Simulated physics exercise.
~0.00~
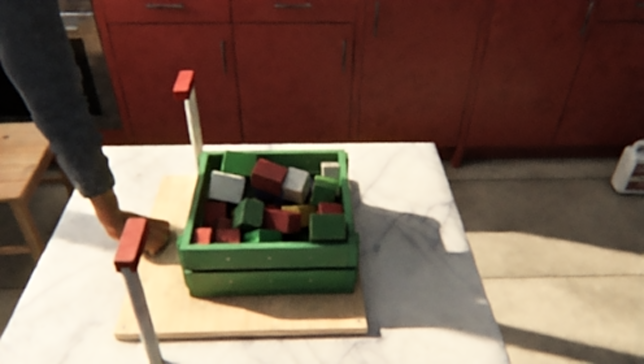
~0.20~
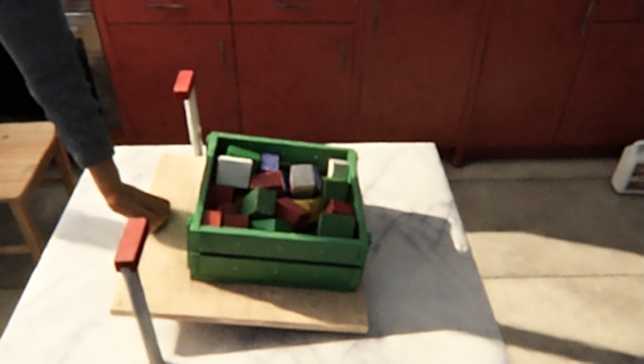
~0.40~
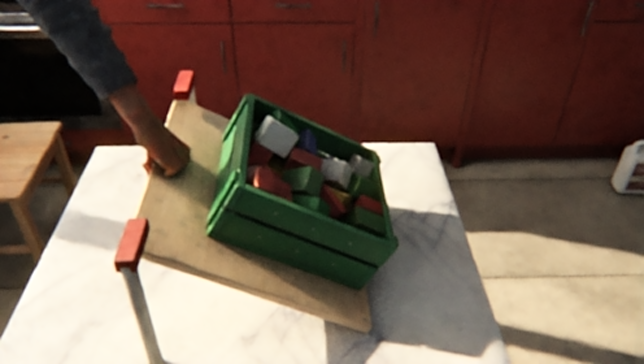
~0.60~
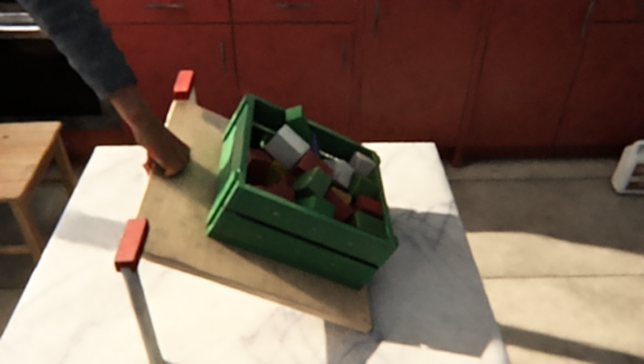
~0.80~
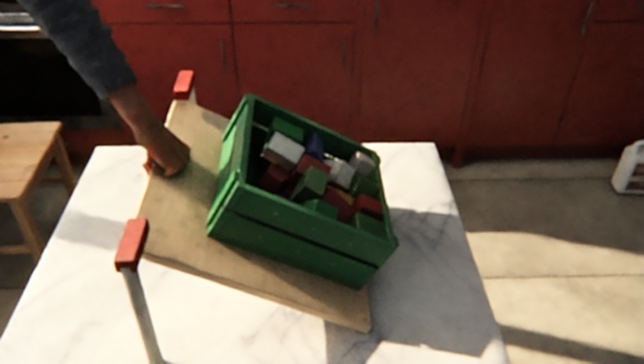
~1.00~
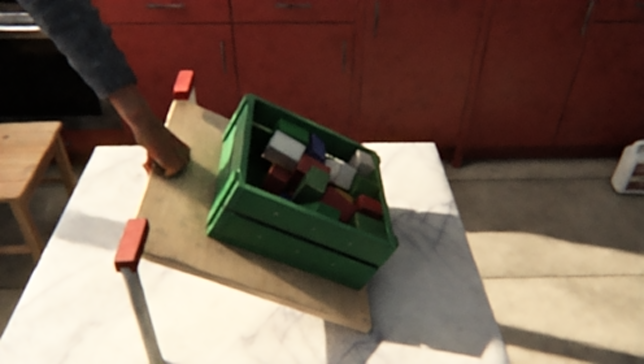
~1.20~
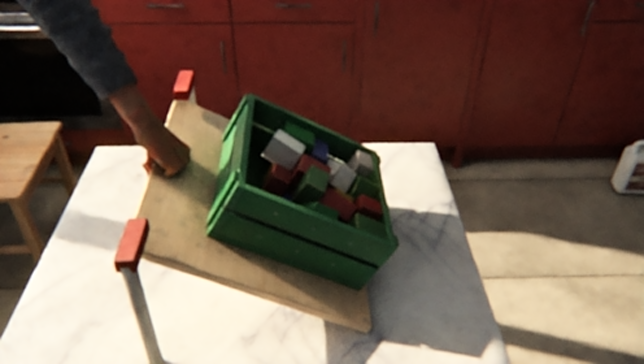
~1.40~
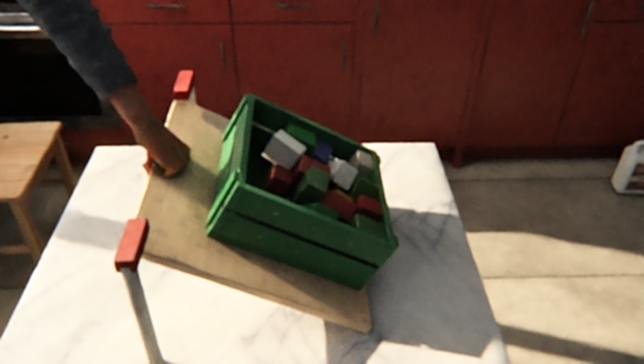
Hand flicking up the left end of a board against red stops, tilting a green crate whose toy bricks jostle but stay inside.
